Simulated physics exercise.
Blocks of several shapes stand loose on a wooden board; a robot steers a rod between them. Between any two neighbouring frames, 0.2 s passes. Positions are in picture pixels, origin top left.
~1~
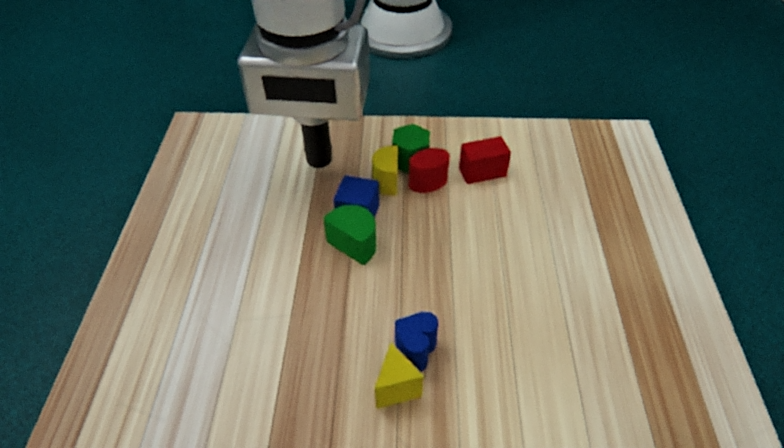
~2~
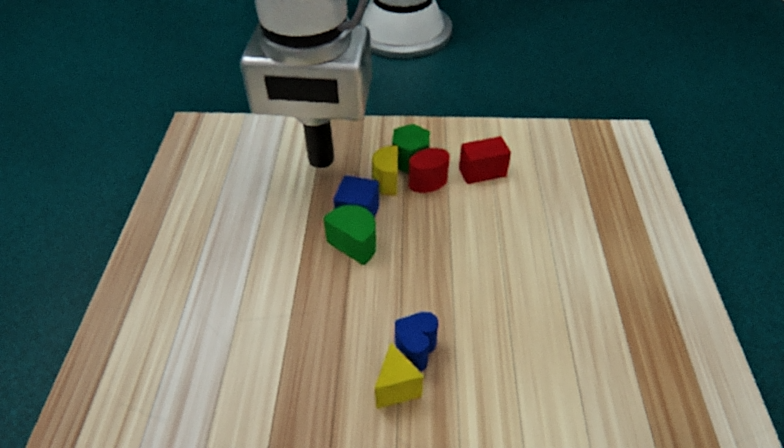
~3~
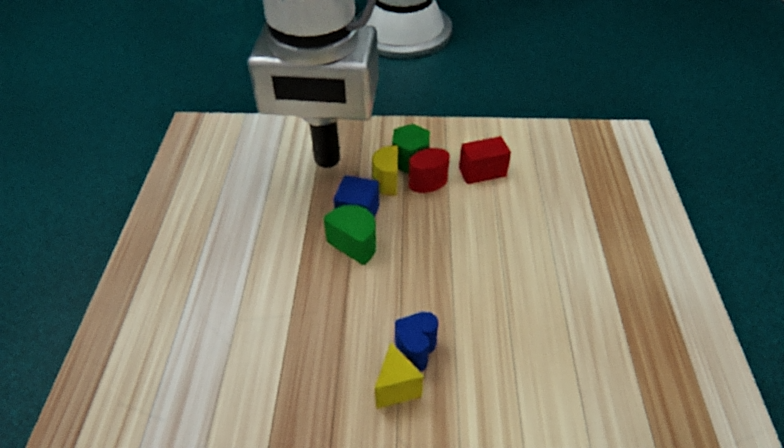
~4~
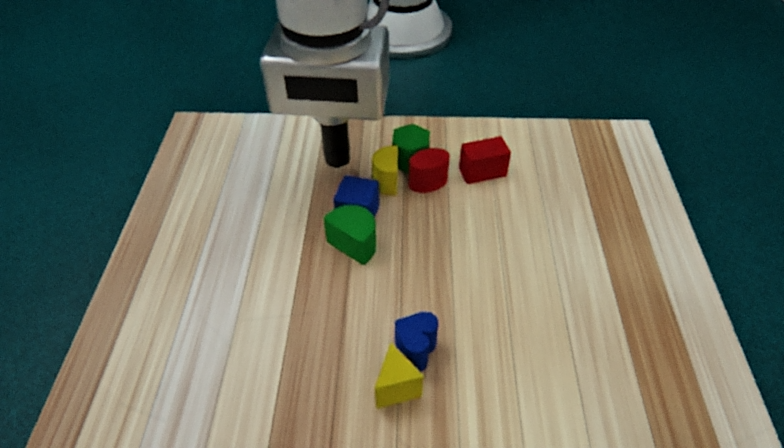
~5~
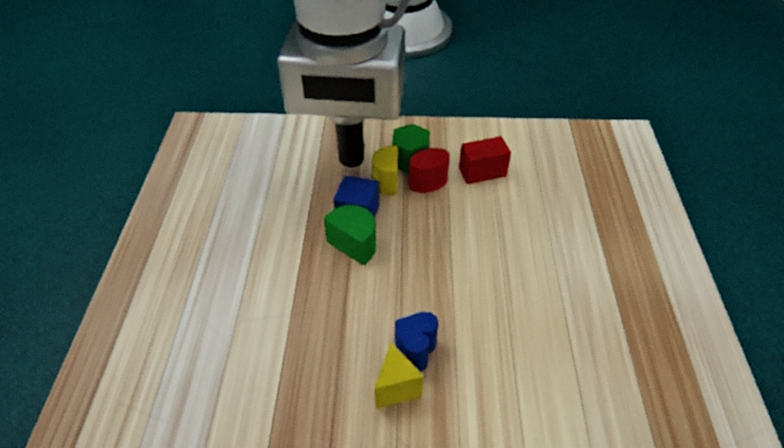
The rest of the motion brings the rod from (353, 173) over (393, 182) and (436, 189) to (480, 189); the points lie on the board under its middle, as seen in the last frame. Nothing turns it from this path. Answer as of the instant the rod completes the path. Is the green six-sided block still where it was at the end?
Yes, it checks out.
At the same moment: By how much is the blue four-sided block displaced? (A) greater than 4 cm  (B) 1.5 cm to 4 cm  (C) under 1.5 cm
C - under 1.5 cm.
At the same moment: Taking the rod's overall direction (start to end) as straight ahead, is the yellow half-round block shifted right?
The answer is yes.
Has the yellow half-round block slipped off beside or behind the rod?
Answer: Yes.
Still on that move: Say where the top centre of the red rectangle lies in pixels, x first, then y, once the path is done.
Around pixel (509, 143).
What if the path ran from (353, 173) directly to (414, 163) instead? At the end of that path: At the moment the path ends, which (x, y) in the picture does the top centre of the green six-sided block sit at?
The middle of its top is at (441, 127).
What follows on the original path. One third of the way, rod at (395, 170); yellow half-round block at (419, 169), turned 20° clockwise; red elliptical block at (451, 160), turned 35° anticlockwise.
Two thirds of the way, rod at (438, 176); yellow half-round block at (449, 184), turned 60° clockwise; red elliptical block at (473, 168), turned 95° anticlockwise; red rectangle at (494, 145).
At the end, rod at (482, 176); blue four-sided block not moved; yellow half-round block at (452, 186), turned 75° clockwise; green six-sided block not moved; red elliptical block at (512, 174), turned 60° anticlockwise; red rectangle at (509, 143), turned 55° anticlockwise.
